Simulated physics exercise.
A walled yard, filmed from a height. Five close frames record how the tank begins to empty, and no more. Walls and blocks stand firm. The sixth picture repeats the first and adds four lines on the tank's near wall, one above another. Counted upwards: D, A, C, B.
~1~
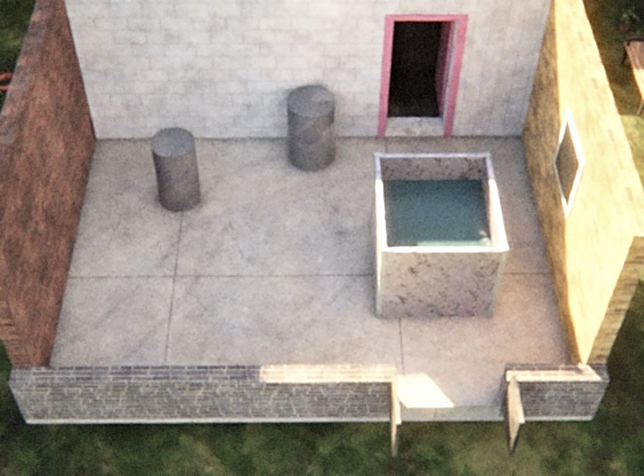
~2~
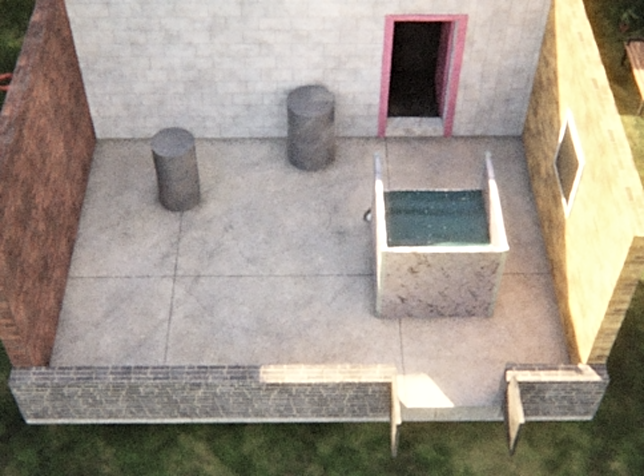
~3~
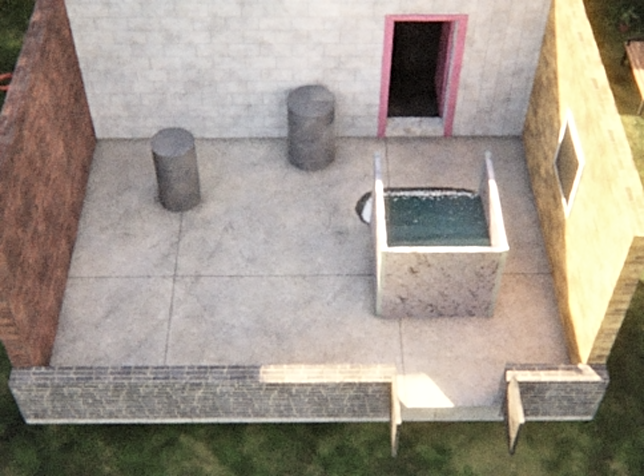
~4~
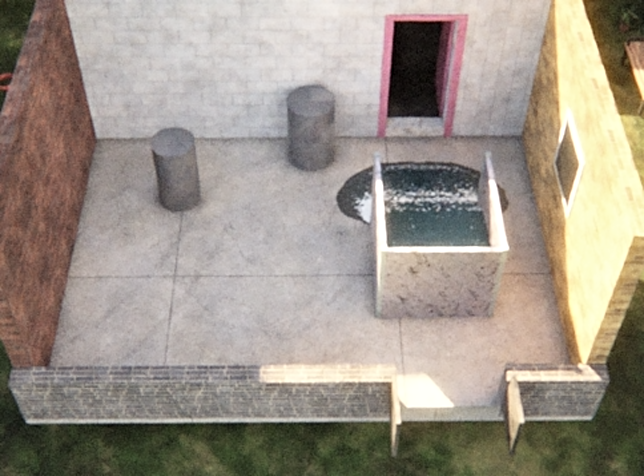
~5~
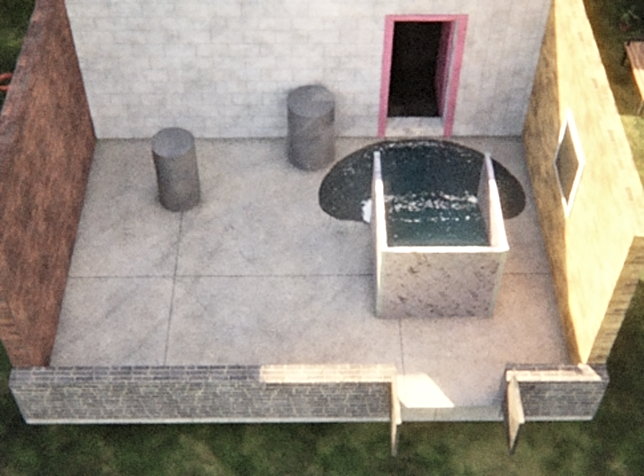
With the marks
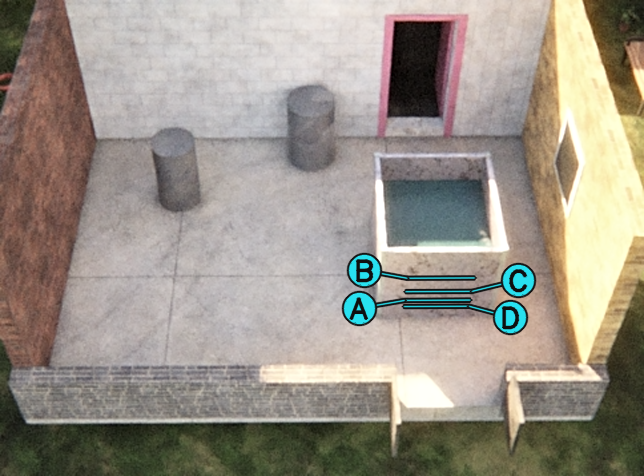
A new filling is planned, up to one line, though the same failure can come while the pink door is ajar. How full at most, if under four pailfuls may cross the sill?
Mark A.
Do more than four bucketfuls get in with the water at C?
Yes, it does.
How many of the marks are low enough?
Two of the four.
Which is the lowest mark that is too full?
Mark C.
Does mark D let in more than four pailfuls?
No, not at all.
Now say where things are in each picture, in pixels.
The first picture shows water in the tank at rest, its middle at (435, 223); foot of the pink doorway at (414, 136); open gate at (451, 362).
In the second picture, water covers 2 % of the ground, its front hidden from here.
In the third picture, water covers 4 % of the ground, its front hidden from here.
The fourth picture shows front seen at (350, 200), 9 % of the ground wet.
The fifth picture shows front seen at (340, 168), 14 % of the ground wet.
On the marked copy, A at (437, 300); B at (440, 278); C at (438, 291); D at (436, 306); from the bottom up D, A, C, B.
Choosing A, a bucket or two gets in.
Choosing B, dozens of bucketfuls pour in.
Choosing C, about 10 bucketfuls get in.
Choosing D, nothing gets over.
